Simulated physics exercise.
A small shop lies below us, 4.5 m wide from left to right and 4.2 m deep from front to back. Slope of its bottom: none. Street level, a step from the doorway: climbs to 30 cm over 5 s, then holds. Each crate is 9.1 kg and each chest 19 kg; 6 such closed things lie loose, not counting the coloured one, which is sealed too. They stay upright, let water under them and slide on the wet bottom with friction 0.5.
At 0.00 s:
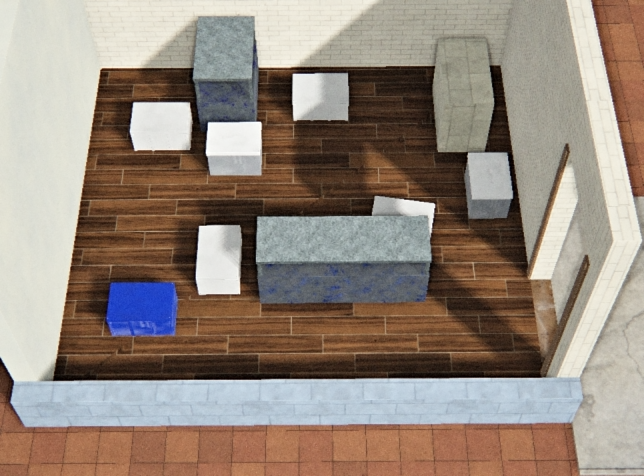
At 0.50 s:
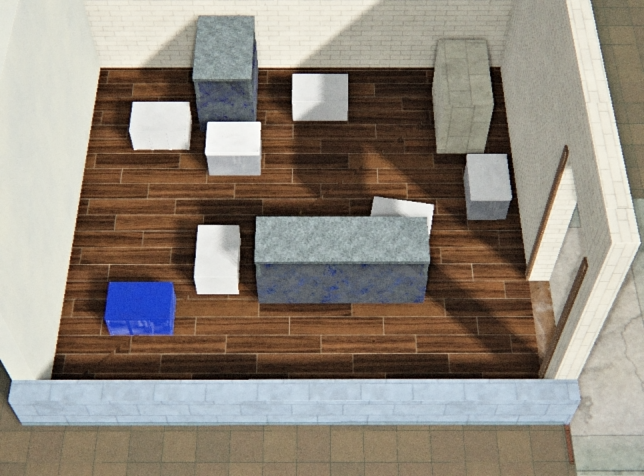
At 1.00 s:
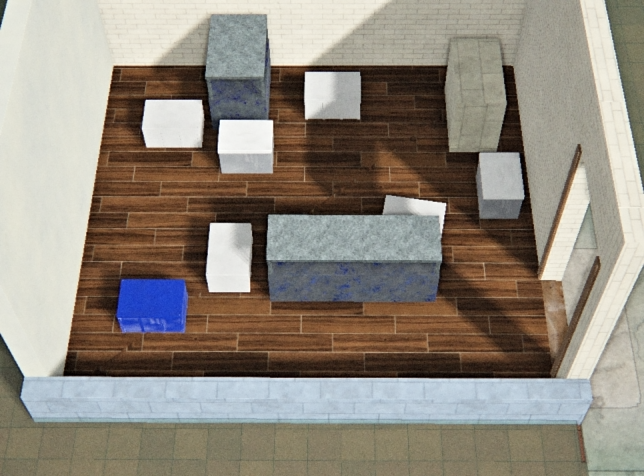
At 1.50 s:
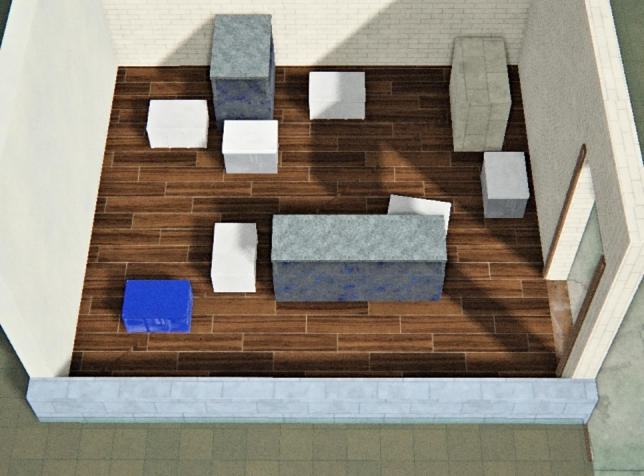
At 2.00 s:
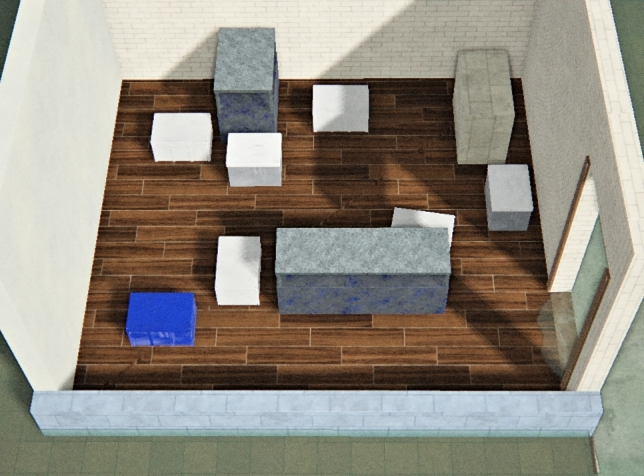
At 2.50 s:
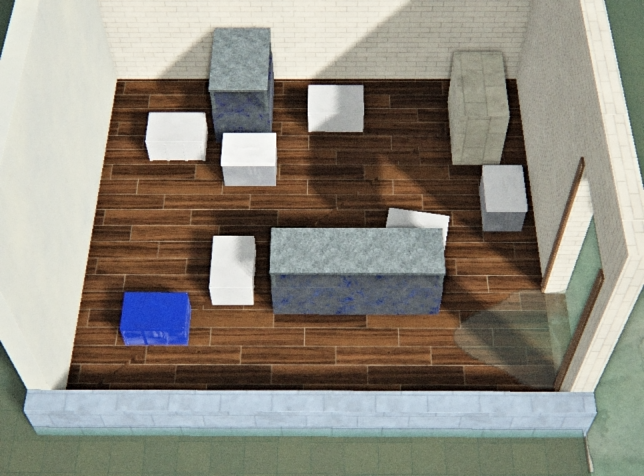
The clip shows a small room with white boxes, a blue crate and larger blocks on a wooden floor, all staying in place, as the paving outside turns greenish and then a thin sheet of water spreads in through the doorway at right.
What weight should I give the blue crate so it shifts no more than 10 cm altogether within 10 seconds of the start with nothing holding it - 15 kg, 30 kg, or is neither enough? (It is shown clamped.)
Neither is enough.
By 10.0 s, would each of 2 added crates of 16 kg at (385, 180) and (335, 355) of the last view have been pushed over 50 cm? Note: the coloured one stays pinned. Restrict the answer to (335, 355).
Well, that one comes out beyond the limit.
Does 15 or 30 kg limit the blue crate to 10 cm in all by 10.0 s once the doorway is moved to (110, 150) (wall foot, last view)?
The light one suffices.
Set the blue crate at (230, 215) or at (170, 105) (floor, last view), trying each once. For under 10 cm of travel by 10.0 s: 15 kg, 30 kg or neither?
Well, at the first spot either weight will do, and at the second no weight will do.
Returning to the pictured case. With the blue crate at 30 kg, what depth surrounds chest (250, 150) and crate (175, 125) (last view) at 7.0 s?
First roughly 0 cm, second roughly 1 cm.
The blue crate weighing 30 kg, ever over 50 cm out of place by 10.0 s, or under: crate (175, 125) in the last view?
That one is beyond half a metre, as it turns out.
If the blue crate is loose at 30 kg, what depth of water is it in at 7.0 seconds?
Something like 8 centimetres.
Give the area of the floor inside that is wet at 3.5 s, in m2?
Wet: Near 3.0 m2.
After 3.5 s the blue crate would be 0 cm from its start with 15 kg and 0 cm from its start with 30 kg; 0 cm of water round it then.
After 4.5 s the blue crate would be 0 cm from its start with 15 kg and 0 cm from its start with 30 kg; 0 cm of water round it then.
After 7.0 s the blue crate would be 60 cm from its start with 15 kg and 4 cm from its start with 30 kg; 8 cm of water round it then.
After 10.0 s the blue crate would be 248 cm from its start with 15 kg and 118 cm from its start with 30 kg; 7 cm of water round it then.
